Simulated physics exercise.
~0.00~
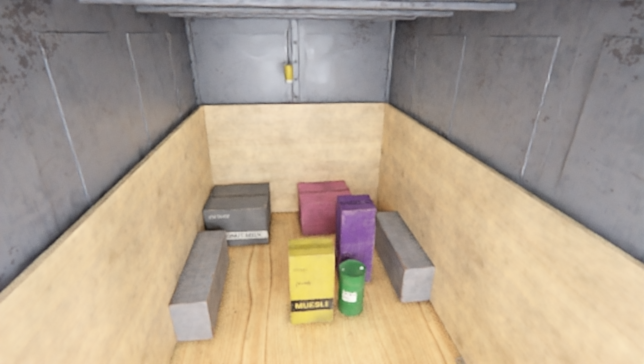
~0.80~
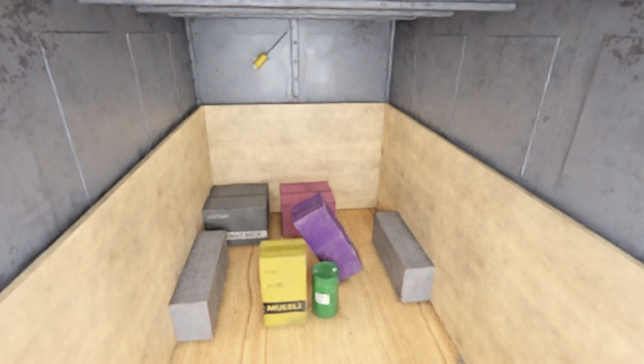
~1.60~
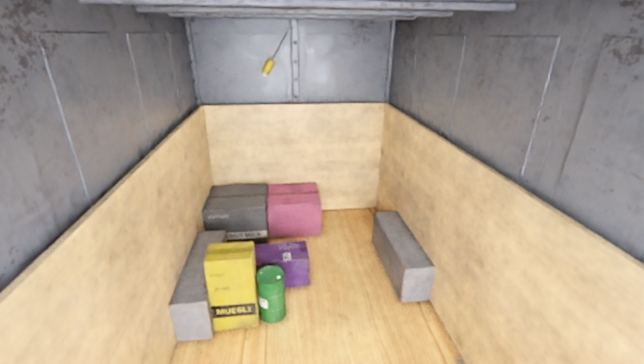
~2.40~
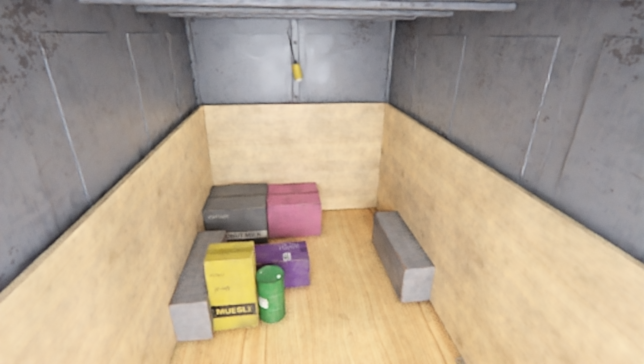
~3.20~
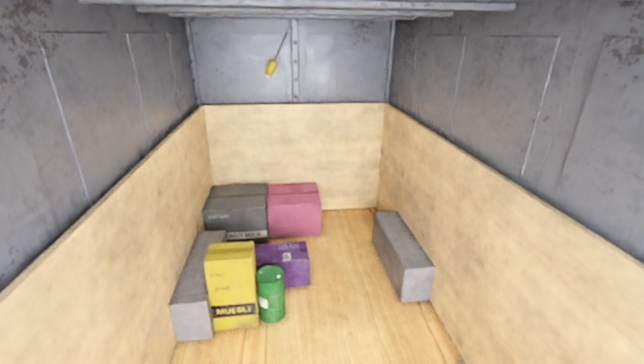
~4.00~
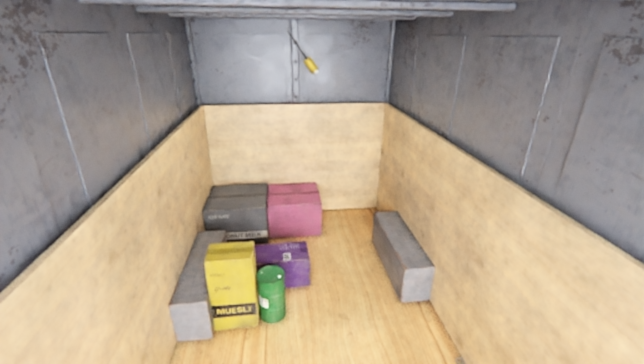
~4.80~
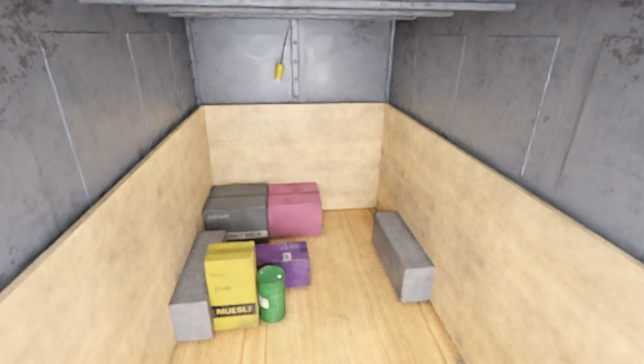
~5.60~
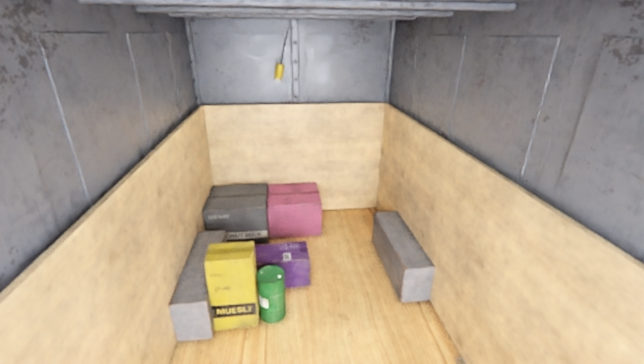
A purple box stands among a yellow box, a green canister and a pink box on the wooden floor of a van's load bay, seen from a fixed, raised view facing forwards. A dark grey box sits at the back left, pale wheel boxes line both sides, and a yellow lamp hangs ahead. The lamp swings as the purple box tips leftwards, and the yellow box, canister and pink box slide left. The purple box then drops onto its side while the others slide farther left, still upright. The lamp keeps swinging, but the load stays put, the grey box never having moved.
